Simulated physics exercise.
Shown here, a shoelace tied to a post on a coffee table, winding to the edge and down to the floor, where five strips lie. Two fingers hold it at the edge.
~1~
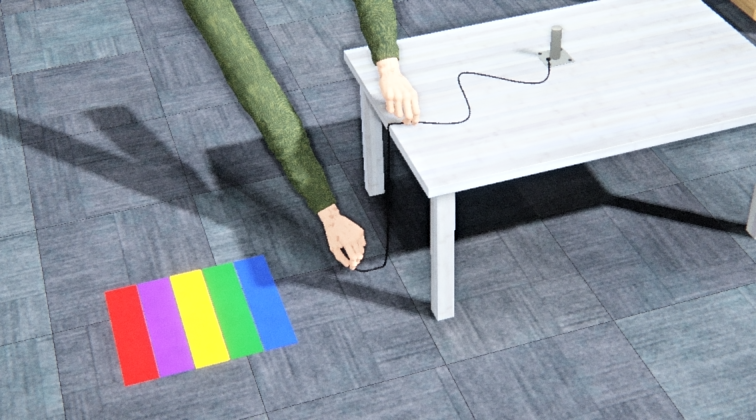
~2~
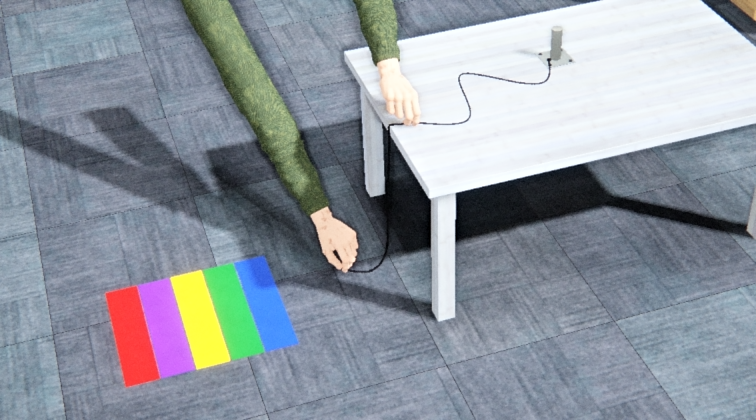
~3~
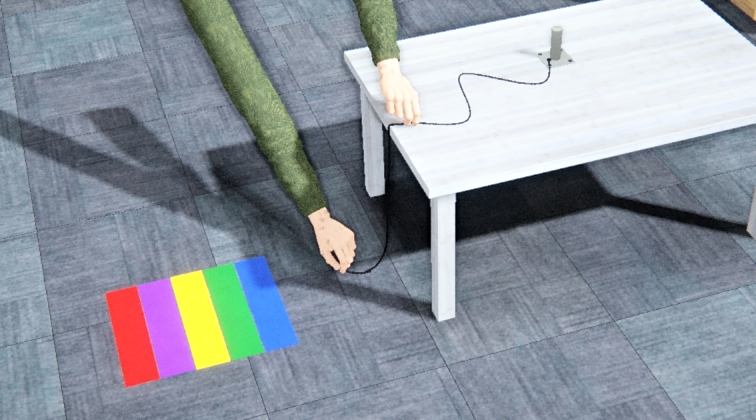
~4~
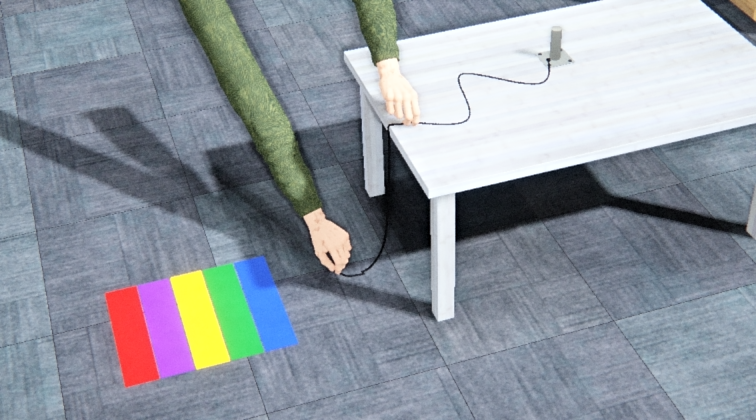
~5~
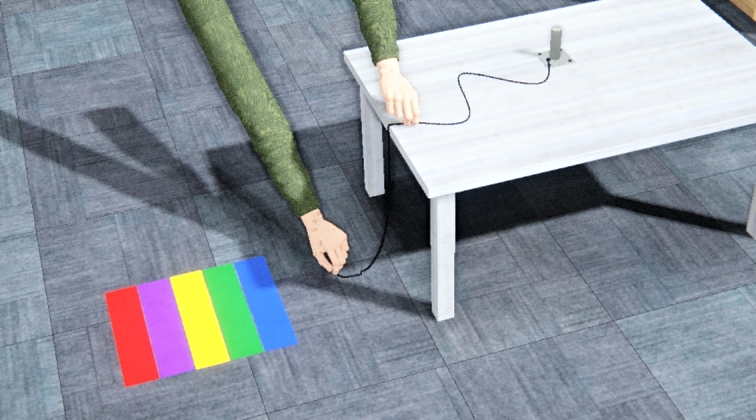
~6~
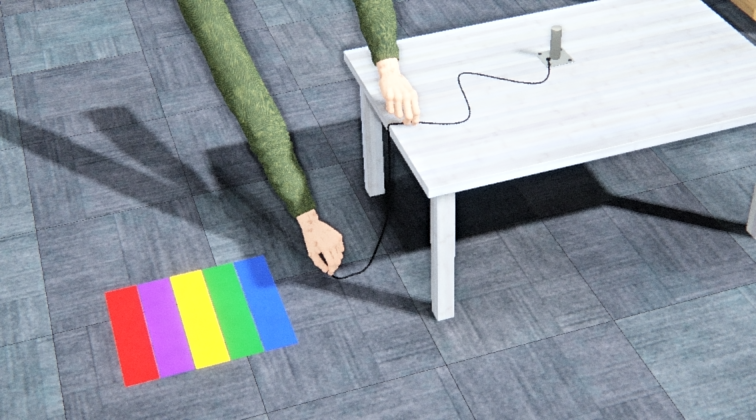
A hand at the end of a green-sleeved arm, holding the low end of a black shoelace just above a grey carpeted floor, drifts slightly left, seen from above by a still camera. The lace winds from a grey post across a white coffee table to its edge, where another hand stays put. Lower left lie red, purple, yellow, green and blue strips, unmoving, as the hanging lace shifts slightly left.
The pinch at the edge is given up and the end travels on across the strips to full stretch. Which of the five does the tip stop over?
Over red.
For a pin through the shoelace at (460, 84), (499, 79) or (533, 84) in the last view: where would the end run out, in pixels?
Try by try, around (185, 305), (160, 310) and (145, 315).
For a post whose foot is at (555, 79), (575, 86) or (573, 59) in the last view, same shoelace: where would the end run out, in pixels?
About (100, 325), (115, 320) and (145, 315).
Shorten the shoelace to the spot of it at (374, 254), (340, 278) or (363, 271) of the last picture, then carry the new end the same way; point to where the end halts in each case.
Near (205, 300), (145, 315) and (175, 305).
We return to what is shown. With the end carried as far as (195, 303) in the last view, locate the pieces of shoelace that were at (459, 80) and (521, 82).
The first at (435, 105), the second at (495, 80).
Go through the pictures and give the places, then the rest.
End (350, 265); blue (276, 329); green (242, 338); yellow (208, 346); purple (173, 355); red (138, 364), in the first frame.
End (342, 268); shoelace through (548, 79) (476, 74) (470, 111) (405, 124) (388, 183) (387, 249), in the second frame.
End (340, 268), in the third frame.
End (335, 269); shoelace through (547, 79) (475, 74) (470, 111) (404, 124) (389, 183) (382, 250), in the fourth frame.
End (333, 270), in the fifth frame.
End (329, 271); shoelace through (547, 78) (475, 74) (470, 110) (404, 123) (389, 182) (377, 249), in the sixth frame.
Early on, end near (195, 303); over yellow.
Midway, end near (151, 314); over purple.
At the end of the slack, end near (125, 320); over red. The end stops over the red strip.
